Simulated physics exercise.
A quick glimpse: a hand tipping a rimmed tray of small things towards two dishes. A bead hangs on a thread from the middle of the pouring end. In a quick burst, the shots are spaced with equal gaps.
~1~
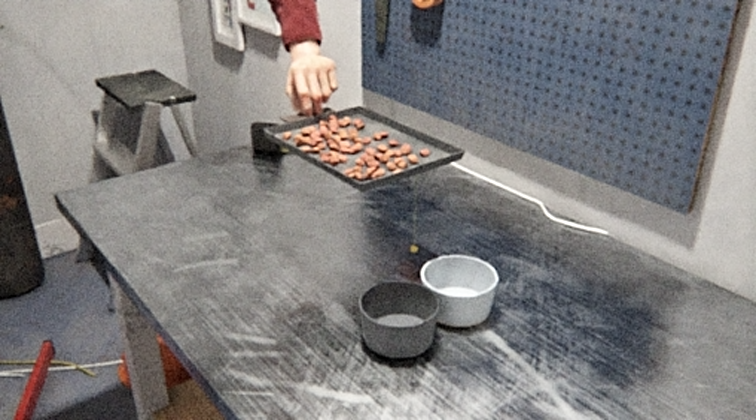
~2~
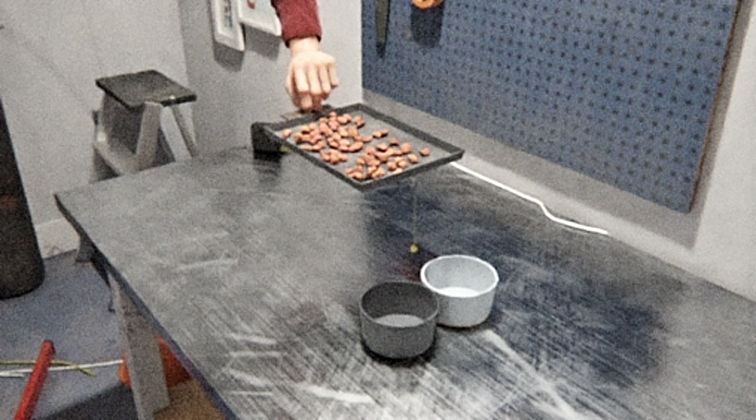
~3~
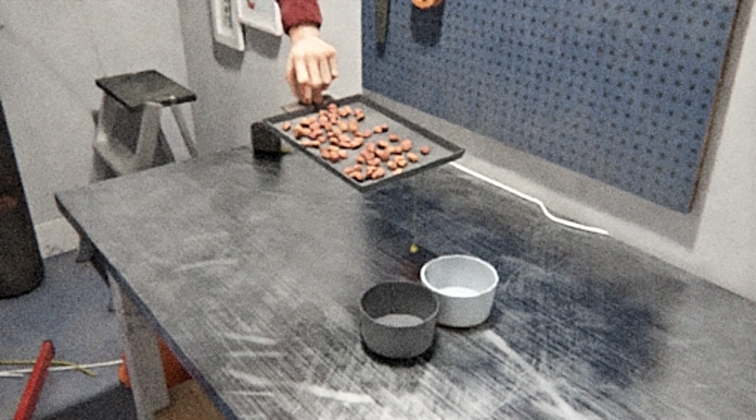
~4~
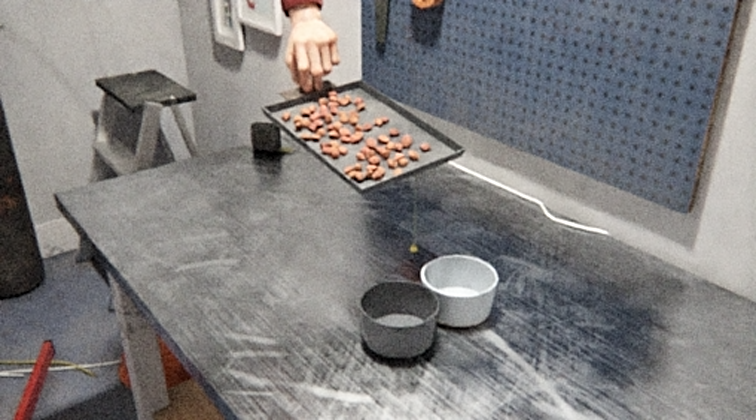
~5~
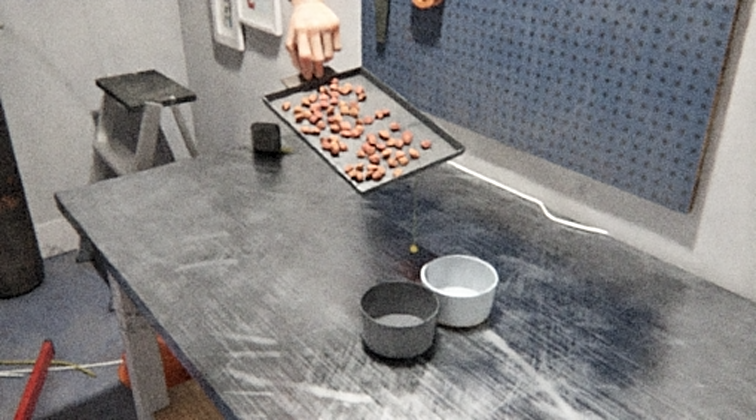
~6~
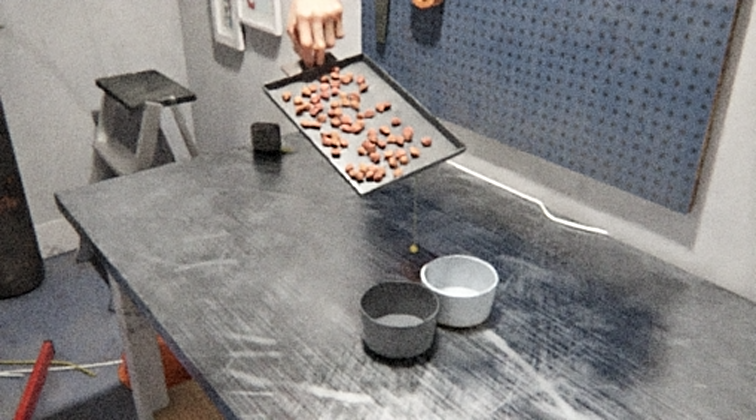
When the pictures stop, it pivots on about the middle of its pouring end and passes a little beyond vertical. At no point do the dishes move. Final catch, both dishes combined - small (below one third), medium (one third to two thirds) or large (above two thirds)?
Medium.
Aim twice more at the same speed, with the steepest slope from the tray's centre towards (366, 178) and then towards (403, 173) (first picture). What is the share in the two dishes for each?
In order, some 30 % and some 80 %.
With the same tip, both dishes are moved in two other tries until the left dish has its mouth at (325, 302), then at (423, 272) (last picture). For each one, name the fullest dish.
The one on the right side, and then the one on the left side.
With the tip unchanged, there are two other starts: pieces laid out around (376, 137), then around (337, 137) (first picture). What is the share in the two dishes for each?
About 60 % and 60 %.
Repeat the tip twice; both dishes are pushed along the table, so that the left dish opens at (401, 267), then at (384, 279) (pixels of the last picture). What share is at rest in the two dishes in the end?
You'd end up with around 30 per cent and then around 70 per cent.
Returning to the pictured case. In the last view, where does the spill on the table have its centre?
Roughly pixel (353, 302).
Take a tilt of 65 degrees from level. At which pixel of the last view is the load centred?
The middle of the pieces lands at roughly (380, 172).
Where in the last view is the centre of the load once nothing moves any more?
Somewhere around (389, 325) in the last picture.
Soon after the last picture, tray tipped steeply; nearly all on the tray; a small part in the air.
A little later, tray tipped past a quarter turn; a stray few on the tray; about a third in the left dish; a small part in the right dish; about a quarter outside both; about a quarter in the air.
Later still, tray tipped past a quarter turn; about a third in the left dish; a small part in the right dish; about half outside both.
At rest, tray tipped past a quarter turn; about a third in the left dish; a small part in the right dish; about half outside both.
